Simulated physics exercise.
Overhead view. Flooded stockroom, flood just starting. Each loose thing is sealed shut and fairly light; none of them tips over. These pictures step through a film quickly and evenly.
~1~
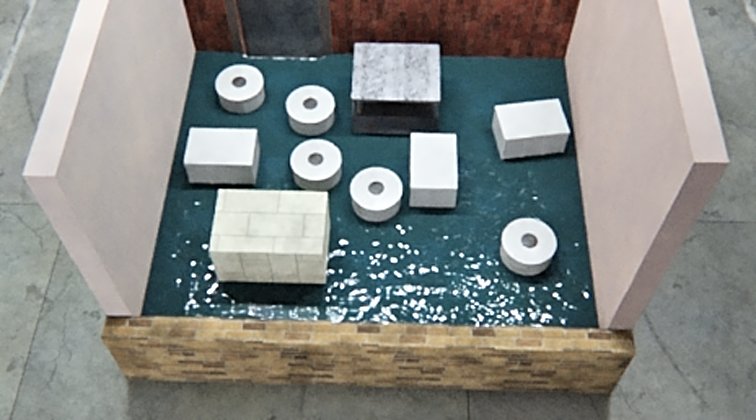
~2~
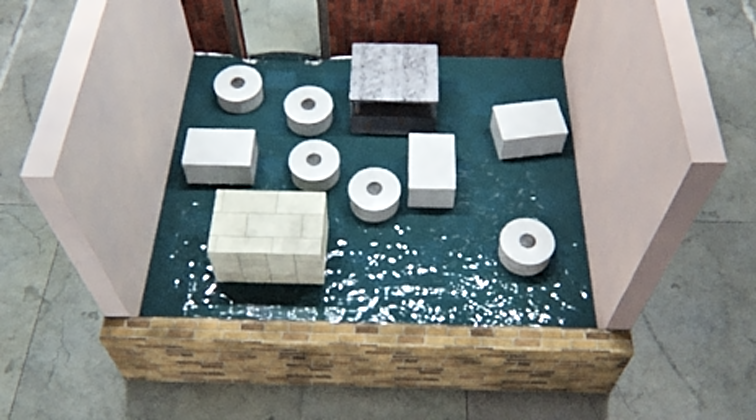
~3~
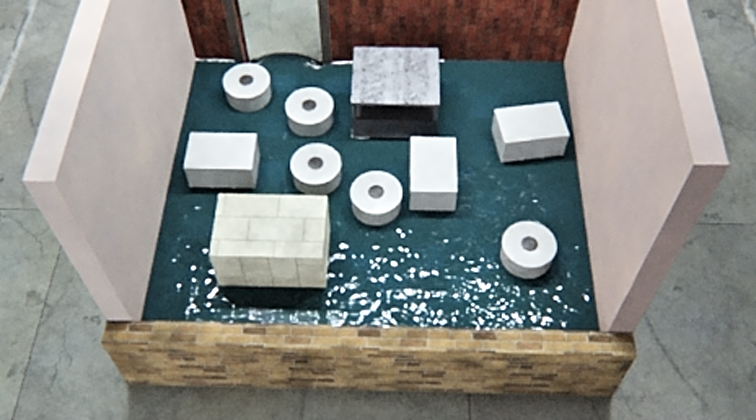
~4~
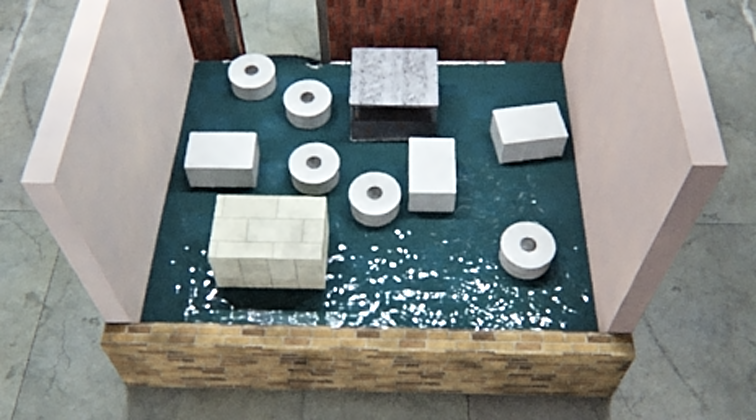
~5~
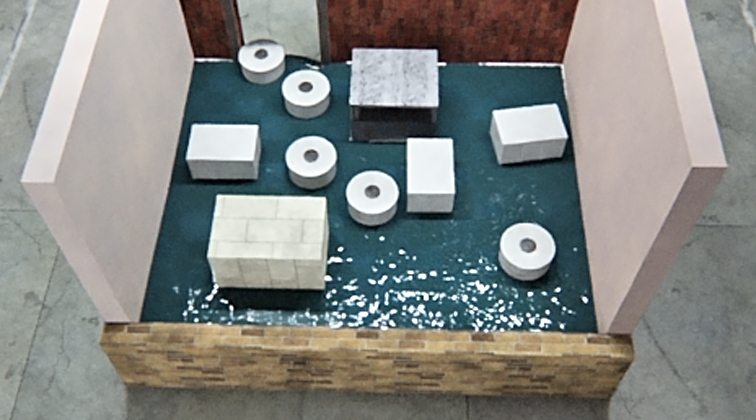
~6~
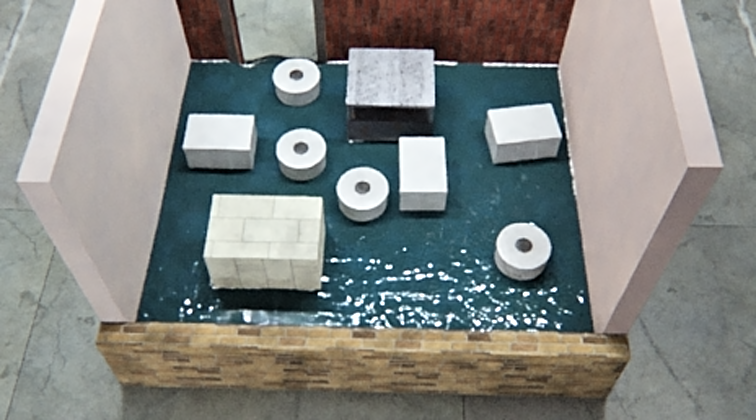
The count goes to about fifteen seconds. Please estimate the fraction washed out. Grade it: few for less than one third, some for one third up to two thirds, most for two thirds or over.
Grade: Most.
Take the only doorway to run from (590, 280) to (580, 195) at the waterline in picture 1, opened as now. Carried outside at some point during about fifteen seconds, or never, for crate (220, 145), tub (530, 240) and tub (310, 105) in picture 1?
Each in turn: Never leaves, exits, never leaves.
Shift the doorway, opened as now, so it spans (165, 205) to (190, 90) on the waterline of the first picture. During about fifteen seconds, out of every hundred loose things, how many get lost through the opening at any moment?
It works out to some 80 in a hundred.
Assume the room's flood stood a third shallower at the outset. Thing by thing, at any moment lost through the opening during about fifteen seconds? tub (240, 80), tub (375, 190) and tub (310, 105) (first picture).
As listed: Escaped, remained, escaped.
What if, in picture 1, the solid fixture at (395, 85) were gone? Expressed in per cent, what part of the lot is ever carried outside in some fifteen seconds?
80 in a hundred.
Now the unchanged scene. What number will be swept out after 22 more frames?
The number works out to 5.
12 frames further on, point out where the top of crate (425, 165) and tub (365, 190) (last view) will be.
They end up close to (317, 140) and close to (260, 107).
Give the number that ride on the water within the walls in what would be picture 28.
Tally at that point: 3.
A moment on, 2 of 8 are out; 6 afloat.
Next, 4 of 8 are out; 4 afloat.
Later, 5 of 8 are out; 3 afloat.
In the end, 6 of 8 are out; 1 afloat.
